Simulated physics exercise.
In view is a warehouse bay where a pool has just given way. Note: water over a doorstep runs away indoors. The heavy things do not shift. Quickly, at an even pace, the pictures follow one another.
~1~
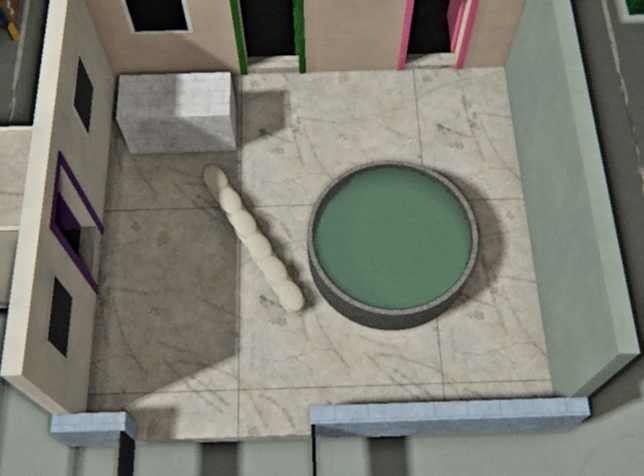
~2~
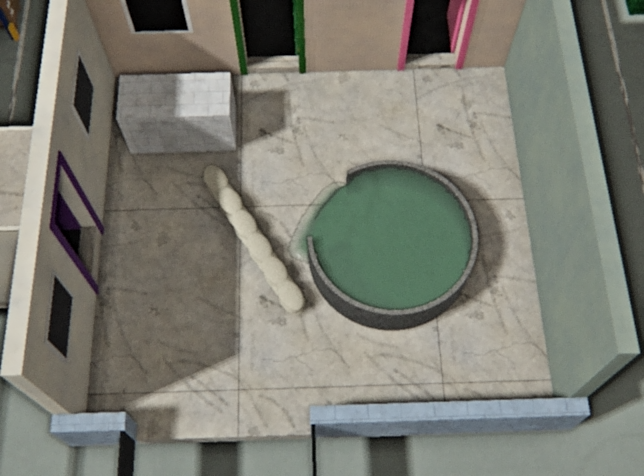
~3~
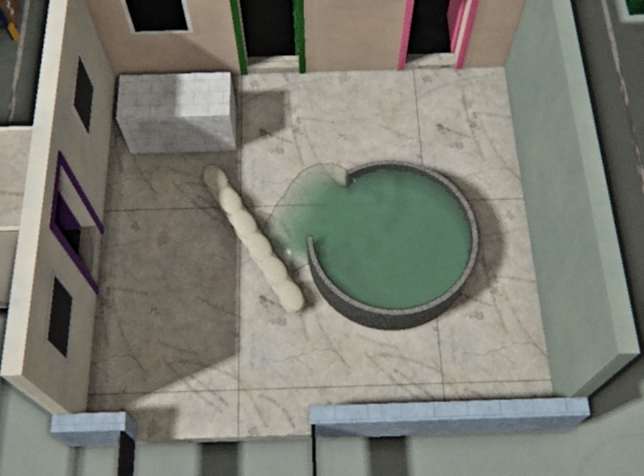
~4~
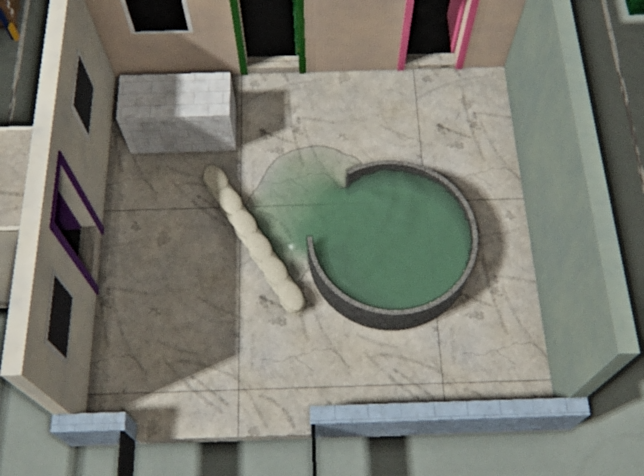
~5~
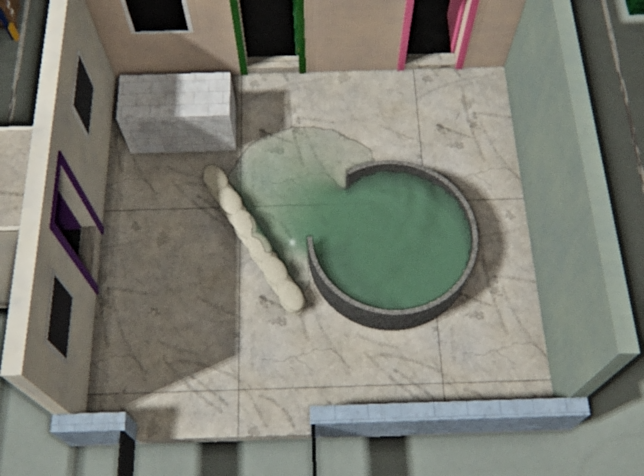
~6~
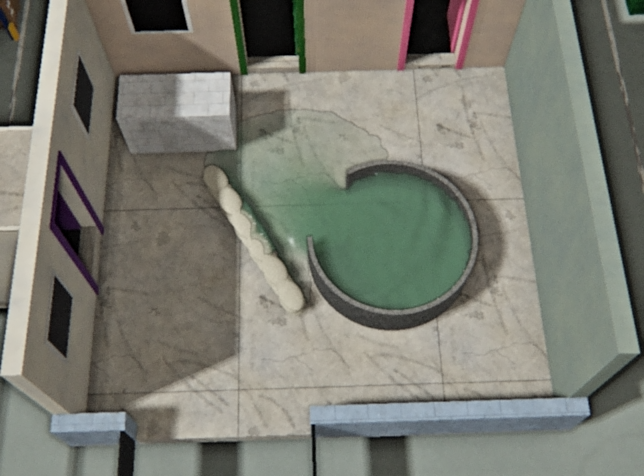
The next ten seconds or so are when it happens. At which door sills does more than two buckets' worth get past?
The green door passes more than two buckets; the purple door passes two buckets or less; the pink door passes two buckets or less.
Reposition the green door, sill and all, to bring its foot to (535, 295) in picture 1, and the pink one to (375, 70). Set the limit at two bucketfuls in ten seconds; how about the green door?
The green door falls short.
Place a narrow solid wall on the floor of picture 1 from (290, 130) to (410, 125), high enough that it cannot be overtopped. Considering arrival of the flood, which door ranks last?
My choice is the pink-painted one.
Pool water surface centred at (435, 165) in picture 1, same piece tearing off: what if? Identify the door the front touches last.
Answer: The purple door.
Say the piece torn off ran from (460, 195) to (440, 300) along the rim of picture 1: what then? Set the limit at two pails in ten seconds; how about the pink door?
Result - the pink door clears the line.
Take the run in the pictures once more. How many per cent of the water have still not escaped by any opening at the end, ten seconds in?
Roughly 80 parts in a hundred.
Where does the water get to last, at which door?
Last comes the door marked pink.
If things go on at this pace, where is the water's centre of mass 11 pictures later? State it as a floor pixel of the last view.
About (323, 214).
A moment on, water covers 20 % of the floor; the green door wet at the sill, nothing in, the purple door not reached, the pink door not reached.
Next, water covers 30 % of the floor; the green door over two buckets in, the purple door wet at the sill, nothing in, the pink door not reached.
Then, water covers 55 % of the floor; the green door far over two buckets in, the purple door wet at the sill, nothing in, the pink door wet at the sill, nothing in.
Later, water covers 80 % of the floor; the green door far over two buckets in, the purple door wet at the sill, nothing in, the pink door wet at the sill, nothing in.
In the end, water covers 95 % of the floor; the green door far over two buckets in, the purple door wet at the sill, nothing in, the pink door wet at the sill, nothing in.
